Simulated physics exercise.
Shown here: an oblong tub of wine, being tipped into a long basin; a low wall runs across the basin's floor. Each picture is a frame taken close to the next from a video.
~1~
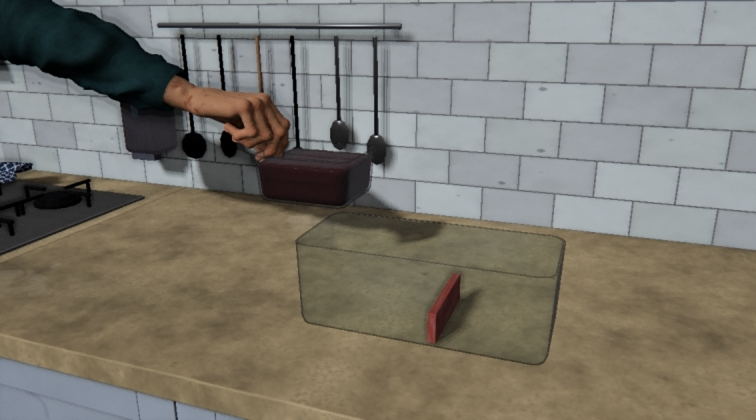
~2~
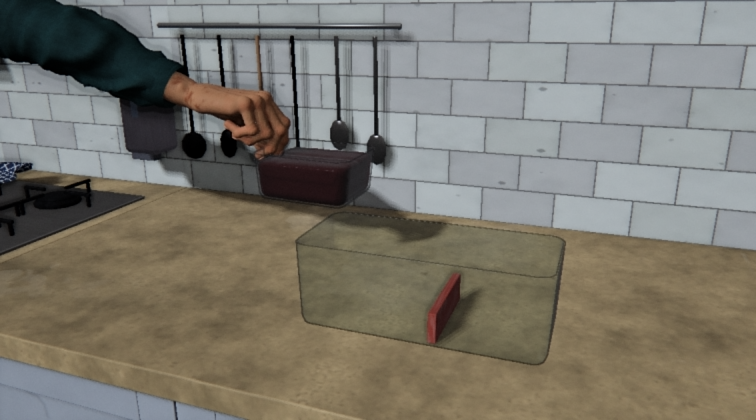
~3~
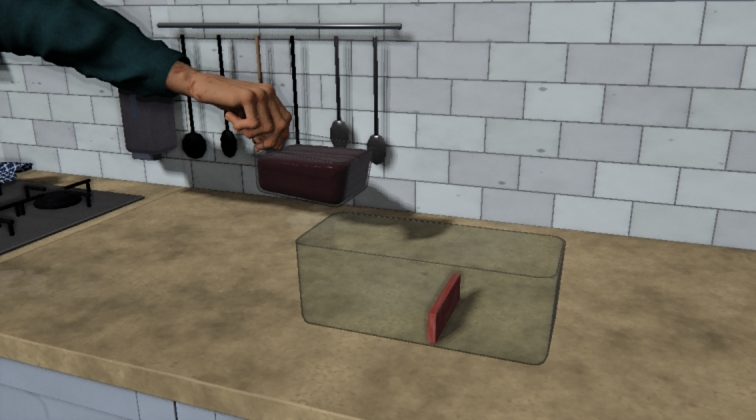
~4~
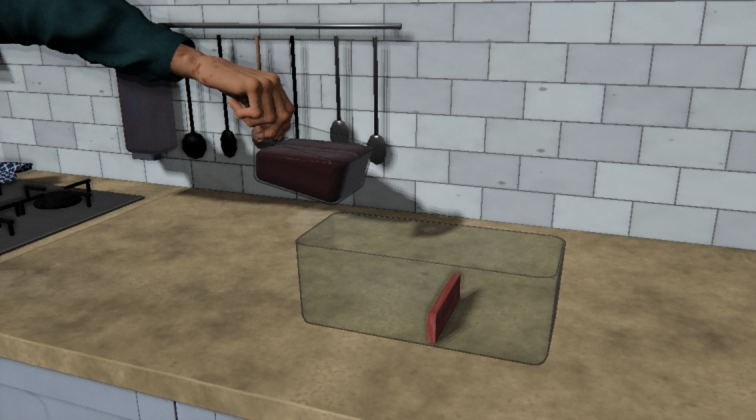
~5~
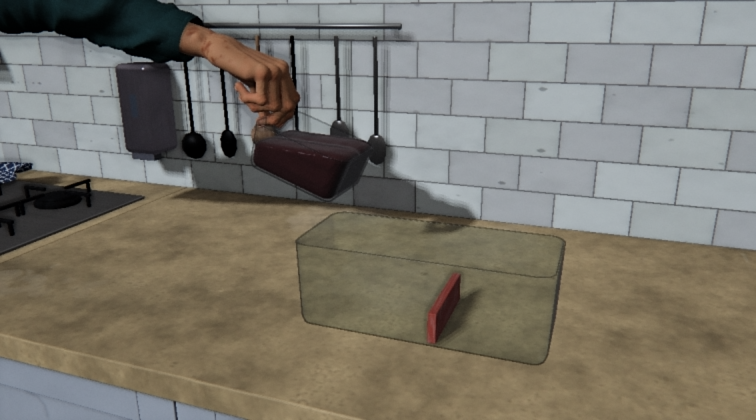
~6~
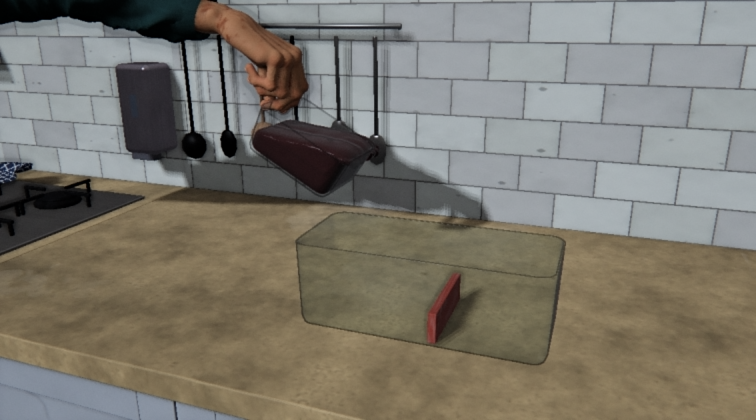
On a kitchen counter, a clear long basin with a low red wall across its floor stays still while a hand above it gradually tilts an oblong tub of dark red wine down to the right, the hand rising slightly.
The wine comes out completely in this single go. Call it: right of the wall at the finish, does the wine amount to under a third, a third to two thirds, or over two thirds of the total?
A third to two thirds of the total.
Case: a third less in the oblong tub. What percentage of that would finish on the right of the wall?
My estimate is about 20 percent.
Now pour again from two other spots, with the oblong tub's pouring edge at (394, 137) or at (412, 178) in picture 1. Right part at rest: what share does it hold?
First try: About 70 %; second try: About 75 %.
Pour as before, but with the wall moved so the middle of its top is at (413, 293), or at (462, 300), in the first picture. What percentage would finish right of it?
Result: 75 % first, 20 % second.
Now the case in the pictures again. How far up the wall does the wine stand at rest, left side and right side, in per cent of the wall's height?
It settles around 30 on the left side and around 40 on the right side.
A moment on, the oblong tub is tipped on its side and 29 per cent is still to pour, 18 is left of the wall and 0 right of it.
Next, the oblong tub is tipped on its side and 3 per cent is still to pour, 34 is left of the wall and 52 right of it.
Then the oblong tub is tipped on its side and 0 per cent is still to pour, 46 is left of the wall and 44 right of it.
Later the oblong tub is tipped on its side and 0 per cent is still to pour, 50 is left of the wall and 44 right of it.
At rest 50 per cent lies left of the wall, 44 right of it and 7 outside.
